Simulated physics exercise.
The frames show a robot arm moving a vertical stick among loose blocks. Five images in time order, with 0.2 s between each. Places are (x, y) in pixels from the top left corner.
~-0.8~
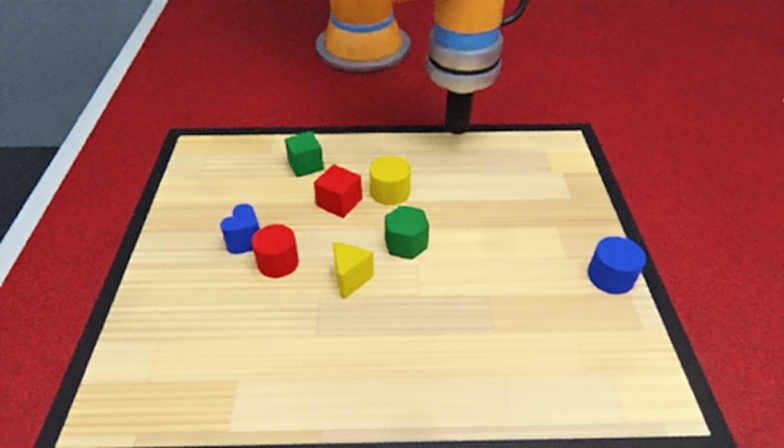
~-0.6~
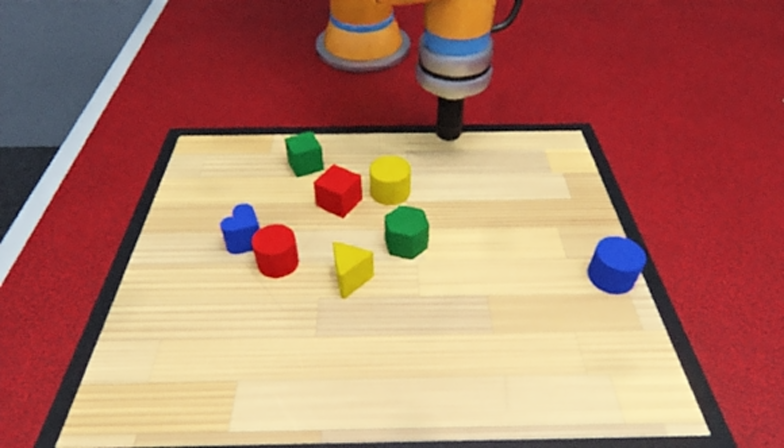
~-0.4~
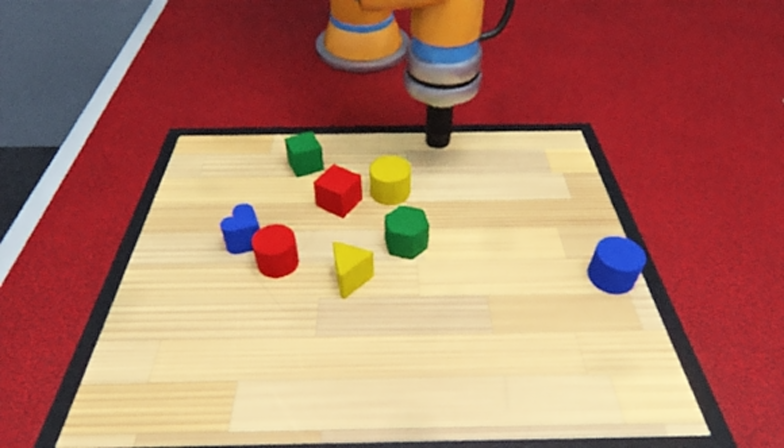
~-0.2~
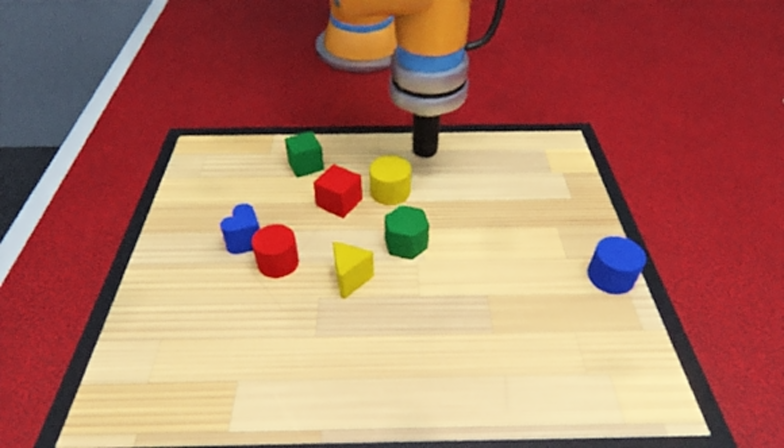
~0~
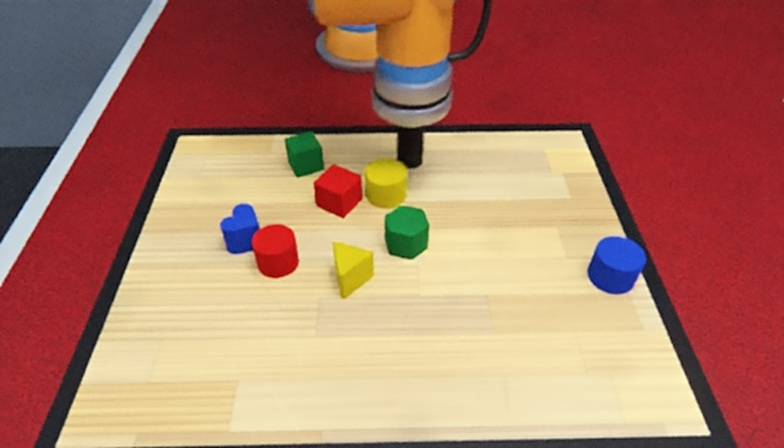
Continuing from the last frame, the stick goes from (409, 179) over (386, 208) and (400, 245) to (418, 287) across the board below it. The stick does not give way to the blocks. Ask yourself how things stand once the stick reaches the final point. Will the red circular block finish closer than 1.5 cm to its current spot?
I believe so.
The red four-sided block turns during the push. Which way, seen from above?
Looking down on the board, it turns clockwise.
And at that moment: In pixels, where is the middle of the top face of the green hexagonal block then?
It is at (446, 288).
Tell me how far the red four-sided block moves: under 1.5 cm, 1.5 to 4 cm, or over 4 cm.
My prediction: Between 1.5 and 4 cm.
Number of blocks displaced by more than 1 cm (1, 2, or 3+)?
I foresee three or more blocks being moved.
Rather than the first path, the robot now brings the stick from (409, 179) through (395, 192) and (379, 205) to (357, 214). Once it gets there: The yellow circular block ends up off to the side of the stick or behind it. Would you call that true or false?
Verdict: False.
On the path given first. One third of the way, stick (386, 192); red four-sided block (318, 187), turned 60° clockwise; yellow circular block (357, 200).
Two thirds of the way, stick (400, 228); red four-sided block (317, 187), turned 60° clockwise; yellow circular block (355, 209); green hexagonal block (421, 244).
At the end, stick (419, 270); red circular block not moved; red four-sided block (317, 187), turned 60° clockwise; yellow circular block (355, 209); green hexagonal block (446, 288), turned 15° anticlockwise.
